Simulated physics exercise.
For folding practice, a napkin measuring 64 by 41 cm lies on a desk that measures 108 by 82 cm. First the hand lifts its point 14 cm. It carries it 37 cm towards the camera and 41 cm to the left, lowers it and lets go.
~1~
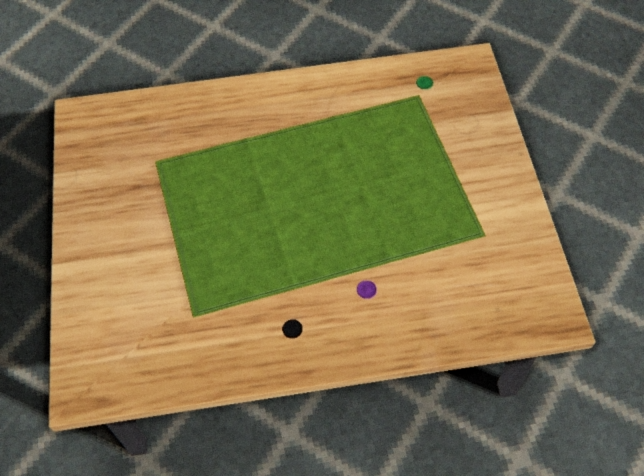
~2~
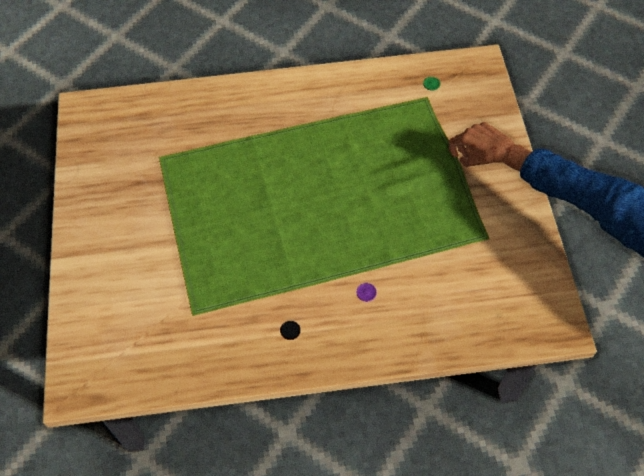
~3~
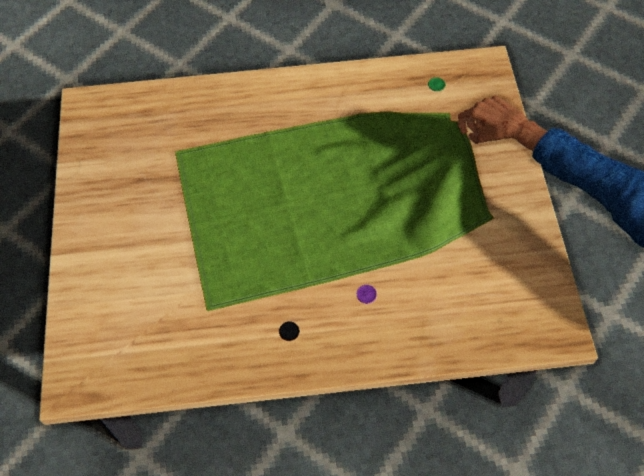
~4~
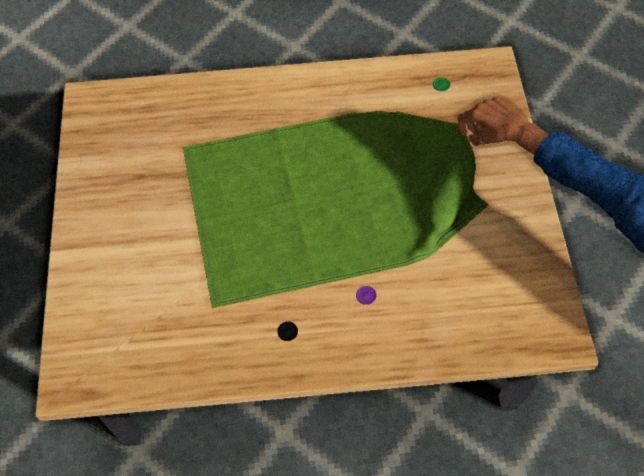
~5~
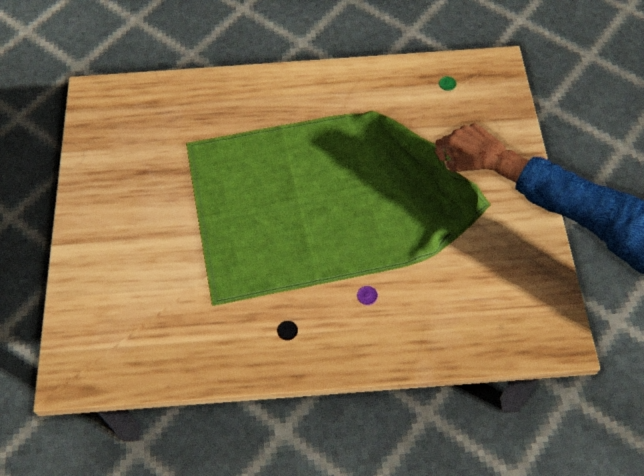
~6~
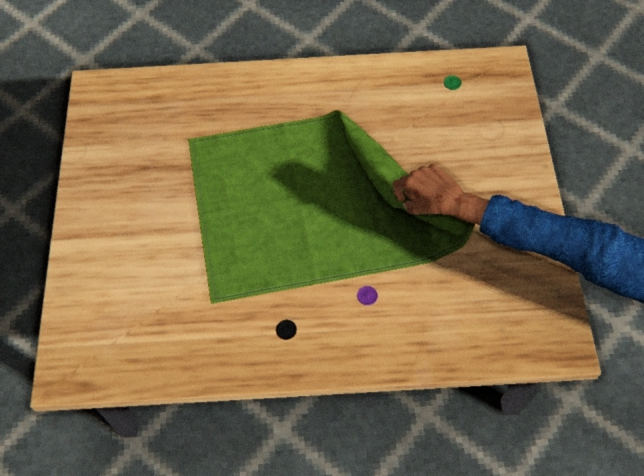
A hand in a blue sleeve grips the right side of a green napkin on a wooden desk, lifts it, and carries it left and towards the camera, folding the cloth over while the black, purple and green discs stay put.
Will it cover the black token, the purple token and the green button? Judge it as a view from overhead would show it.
Result: Black token ends under the cloth, purple token vanishes under it, green button stays uncovered.
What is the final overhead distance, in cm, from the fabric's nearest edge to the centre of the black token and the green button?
Roughly 1 cm, then 47 cm.
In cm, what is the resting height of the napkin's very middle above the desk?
Around 1 cm up.
Next, 55 % of it is down, spanning 48 by 52 cm, above purple token.
Then, 50 % of it is down, spanning 40 by 59 cm, above black token, purple token.
After that, 55 % of it is down, spanning 40 by 59 cm, above black token, purple token.
Later, 60 % of it is down, spanning 40 by 60 cm, above black token, purple token.
At the end, 60 % of it is down, spanning 40 by 60 cm, above black token, purple token.
